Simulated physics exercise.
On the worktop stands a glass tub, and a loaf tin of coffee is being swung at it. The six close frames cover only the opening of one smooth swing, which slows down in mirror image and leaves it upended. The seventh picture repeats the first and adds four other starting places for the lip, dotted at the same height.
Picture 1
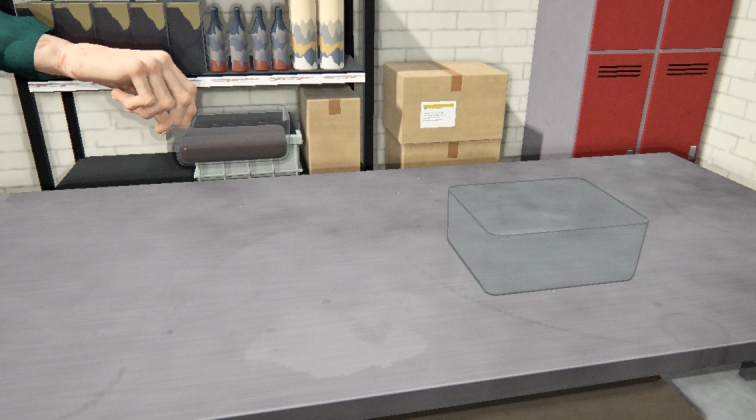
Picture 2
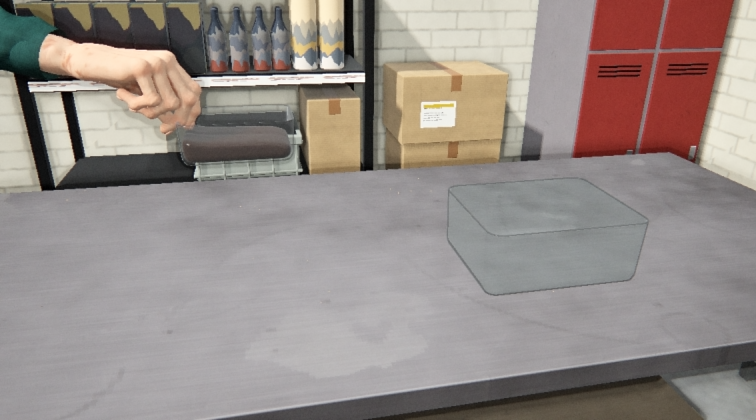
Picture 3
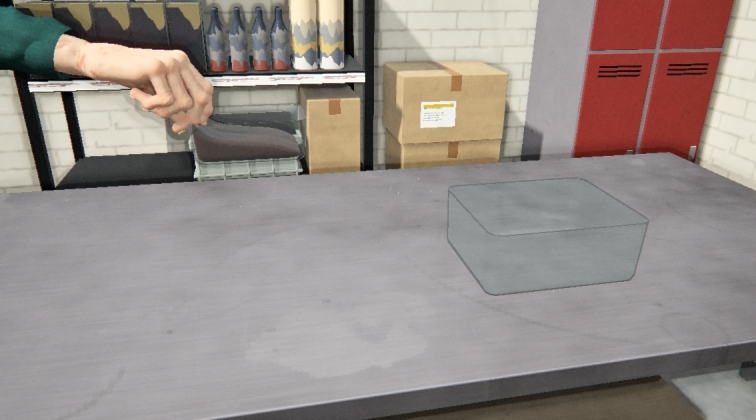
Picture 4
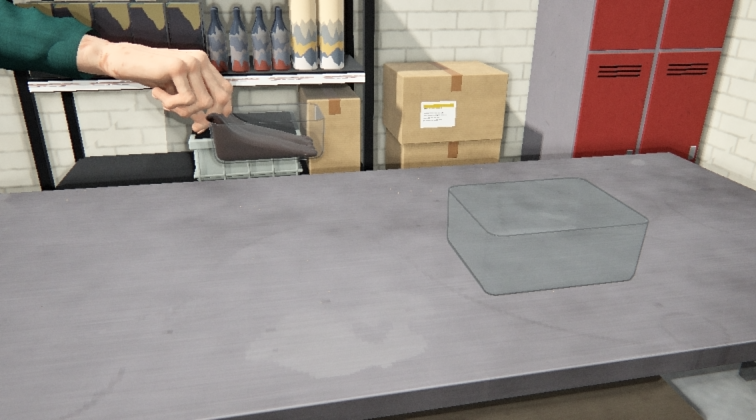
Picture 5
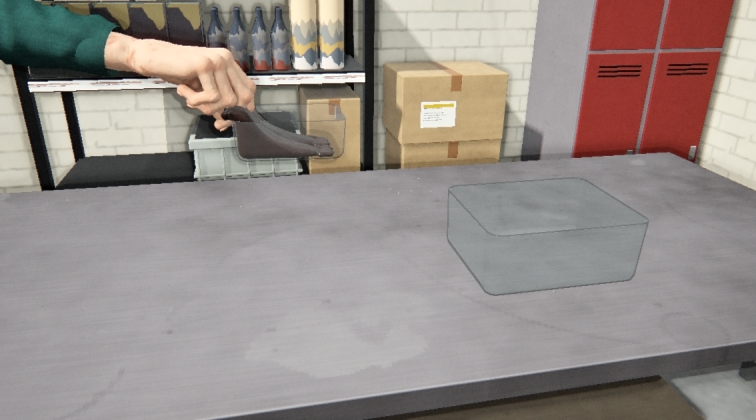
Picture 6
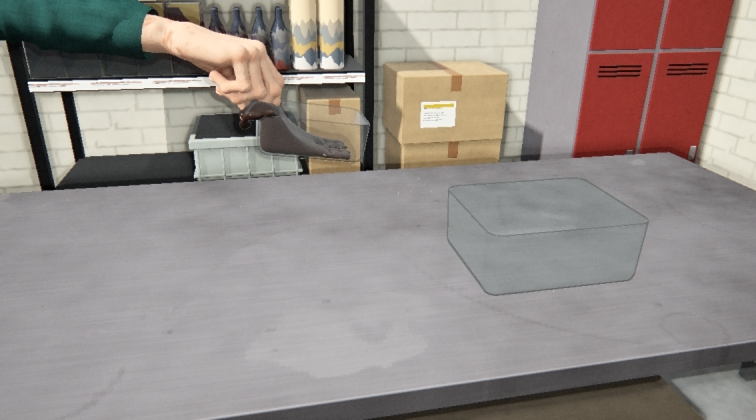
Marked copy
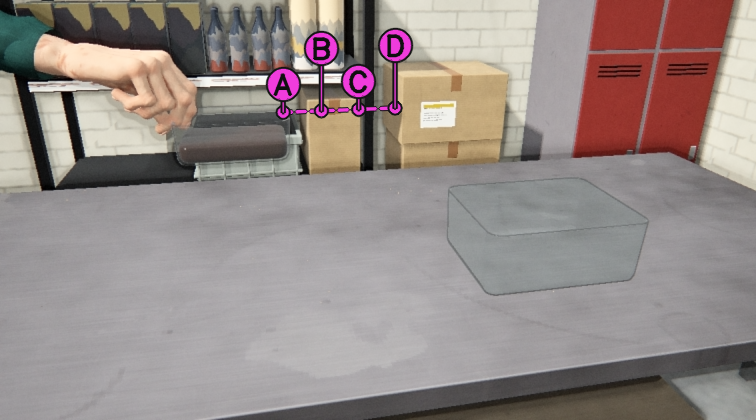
The clip shows a green-sleeved arm swinging a see-through container of dark contents rightward behind a grey worktop holding a clear tub; the contents slosh and slant over the rim, and the container then tilts slightly.
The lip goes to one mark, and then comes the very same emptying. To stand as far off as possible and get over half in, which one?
It is C.
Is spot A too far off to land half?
Yes, that goes wrong.
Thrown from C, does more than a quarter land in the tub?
Yes, it does.
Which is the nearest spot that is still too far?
Here it is spot B.
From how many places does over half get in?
Two of them.
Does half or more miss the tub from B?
Yes.
On the marked copy, A at (283, 112); B at (321, 110); C at (358, 109); D at (395, 107).
With A, about 11 % lands in the tub, 86 % falls short and 3 % goes beside or beyond.
With B, about 35 % lands in the tub, 61 % falls short and 4 % goes beside or beyond.
With C, about 68 % lands in the tub, 27 % falls short and 5 % goes beside or beyond.
With D, about 80 % lands in the tub, 12 % falls short and 9 % goes beside or beyond.
